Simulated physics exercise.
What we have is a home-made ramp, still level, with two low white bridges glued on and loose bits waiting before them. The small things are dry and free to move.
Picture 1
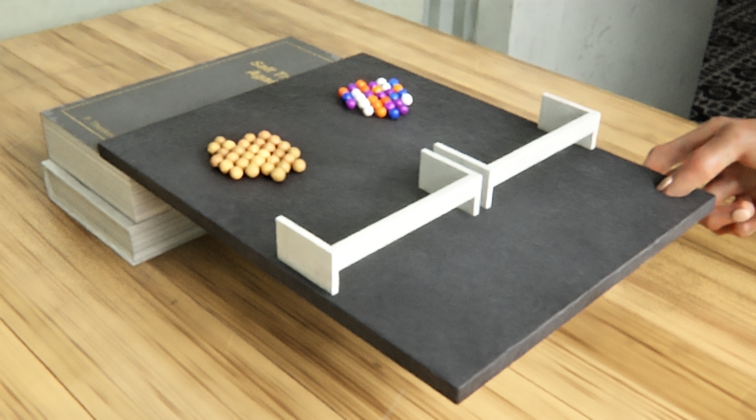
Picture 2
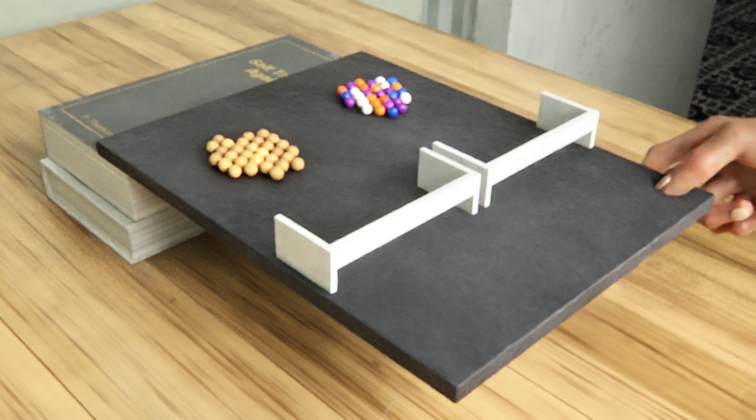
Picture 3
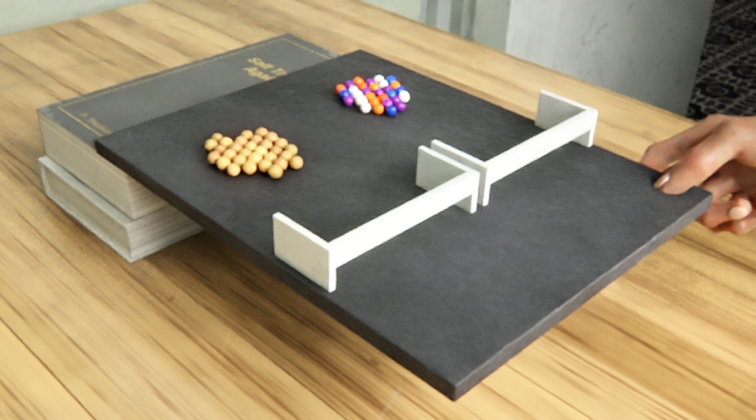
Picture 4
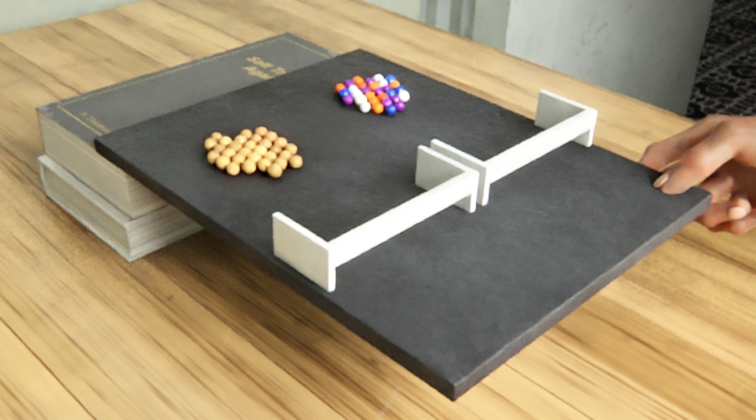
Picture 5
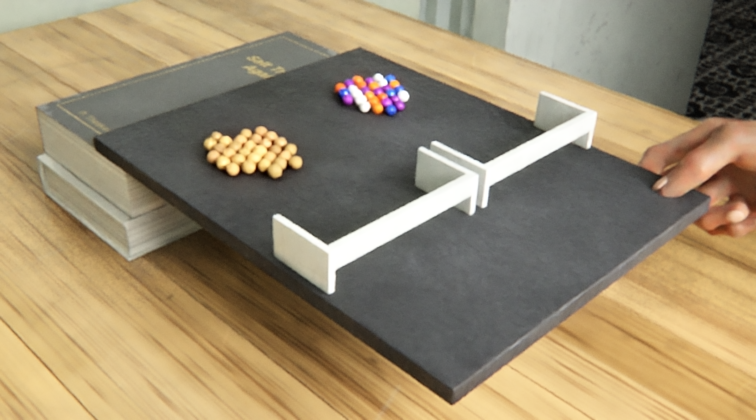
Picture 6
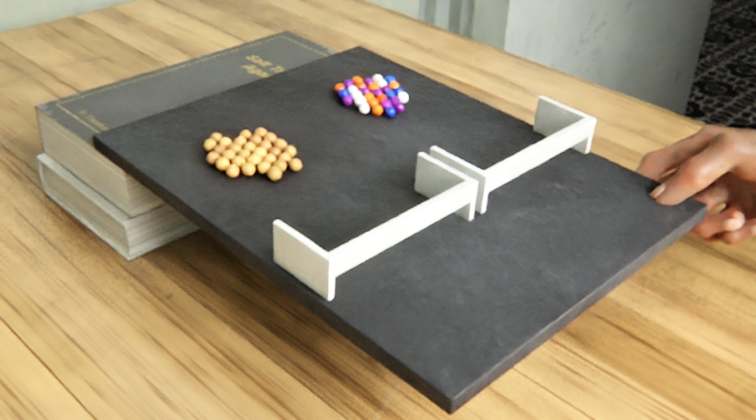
Dark board resting on stacked books, a hand barely lowering its right end while wooden and colourful beads sit still.
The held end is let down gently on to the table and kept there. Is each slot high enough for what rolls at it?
In the end the nearer handful rolls on past the gate, and the farther handful rolls on past the gate.
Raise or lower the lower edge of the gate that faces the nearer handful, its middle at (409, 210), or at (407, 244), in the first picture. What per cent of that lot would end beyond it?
The first gives 100 %, the second 0 %.
Then, 0.22 s on from there, board sloping at 7°; nearer handful where it was; farther handful where it was.
Then, 0.49 s on from there, board sloping at 13°; nearer handful on its way down; farther handful on its way down.
Then, 0.79 s on from there, board resting at 15°; nearer handful the whole lot past its gate; farther handful the whole lot past its gate.
In the end, board resting at 15°; nearer handful the whole lot past its gate; farther handful the whole lot past its gate.
